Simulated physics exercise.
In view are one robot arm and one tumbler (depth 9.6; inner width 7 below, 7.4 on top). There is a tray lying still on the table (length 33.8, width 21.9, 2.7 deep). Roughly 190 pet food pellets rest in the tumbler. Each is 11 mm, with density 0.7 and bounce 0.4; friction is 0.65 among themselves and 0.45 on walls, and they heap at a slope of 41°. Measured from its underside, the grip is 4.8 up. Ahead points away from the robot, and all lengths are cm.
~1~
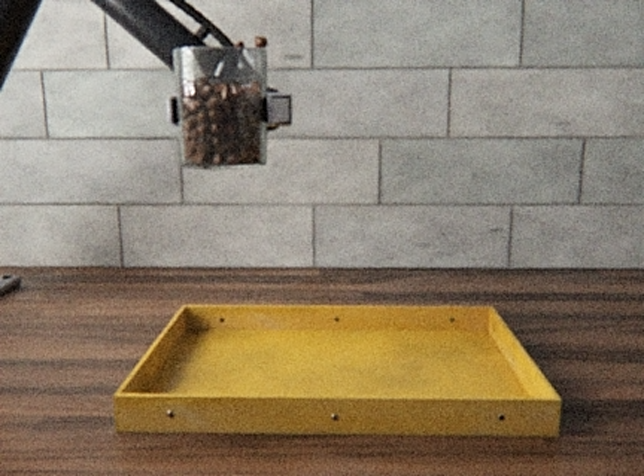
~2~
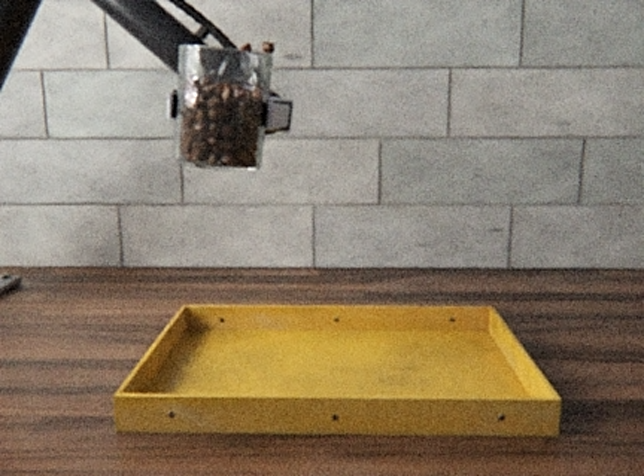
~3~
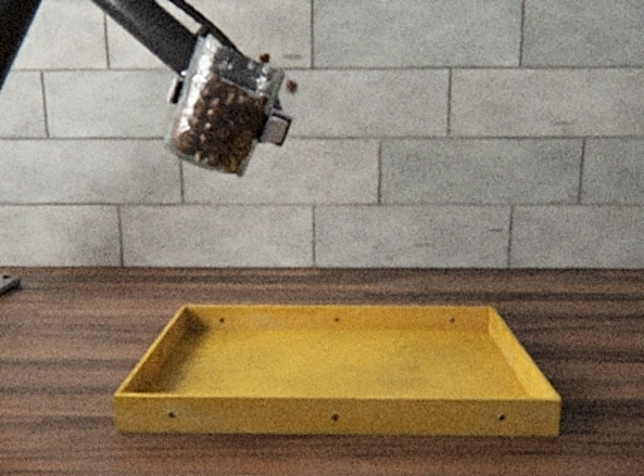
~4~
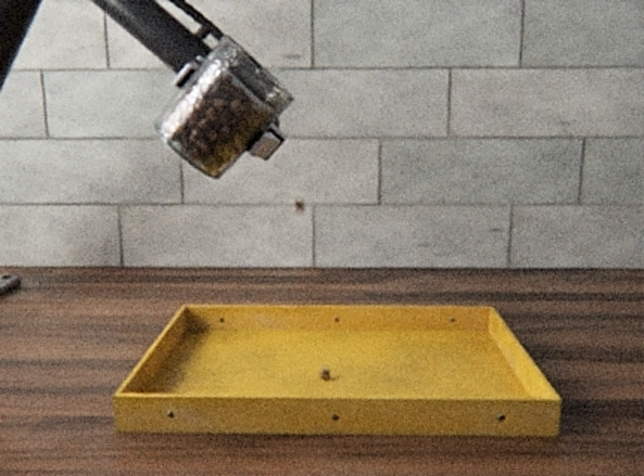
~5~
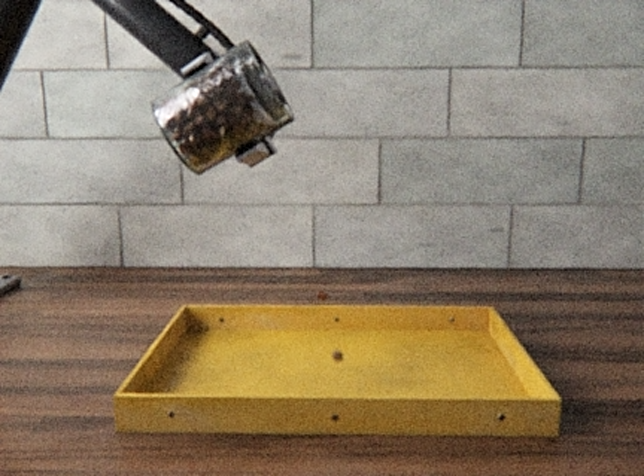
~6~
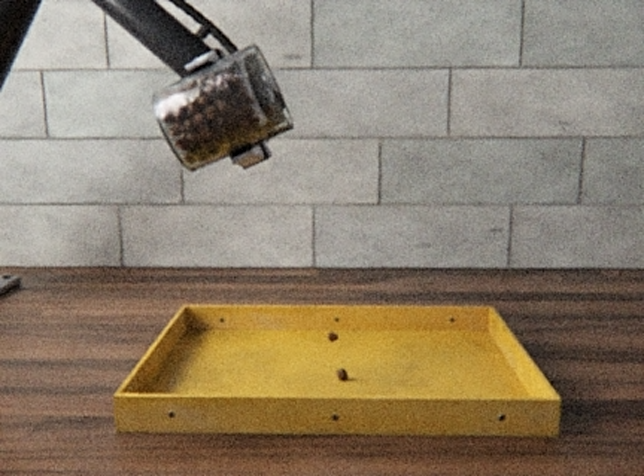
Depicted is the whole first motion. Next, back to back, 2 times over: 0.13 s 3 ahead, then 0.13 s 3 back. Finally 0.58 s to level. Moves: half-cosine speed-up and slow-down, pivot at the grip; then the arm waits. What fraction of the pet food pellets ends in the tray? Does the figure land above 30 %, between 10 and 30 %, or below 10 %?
The figure lands below 10 %.
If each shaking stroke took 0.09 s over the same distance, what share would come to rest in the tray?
I'd expect close to 15 in a hundred.
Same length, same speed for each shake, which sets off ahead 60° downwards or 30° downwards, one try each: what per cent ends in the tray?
Roughly 0 per cent, then 0 per cent.
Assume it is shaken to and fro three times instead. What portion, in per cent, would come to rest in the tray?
Then roughly 5 percent.
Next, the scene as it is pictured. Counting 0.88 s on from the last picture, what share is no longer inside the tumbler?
About 5 per cent by then.
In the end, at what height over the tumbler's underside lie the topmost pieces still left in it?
About 9.5 cm.
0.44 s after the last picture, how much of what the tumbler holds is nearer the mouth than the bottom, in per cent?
Close to 35 in a hundred.
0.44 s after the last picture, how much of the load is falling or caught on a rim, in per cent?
My guess is some 1 in a hundred.
Then, 0.44 s on, tilted 66° forward, highest piece 26 above the table; 187 in the tumbler, 5 in the tray, 1 in flight or on a rim.
Then, 0.88 s on, tilted 21° forward, highest piece 28 above the table; 183 in the tumbler, 10 in the tray.
Then, 1.30 s on, level, highest piece 29 above the table; 183 in the tumbler, 10 in the tray.
Then, 2.35 s on, level, highest piece 29 above the table; 183 in the tumbler, 10 in the tray.
In the end, 183 in the tumbler, 10 in the tray. That is 5 % in the tray.
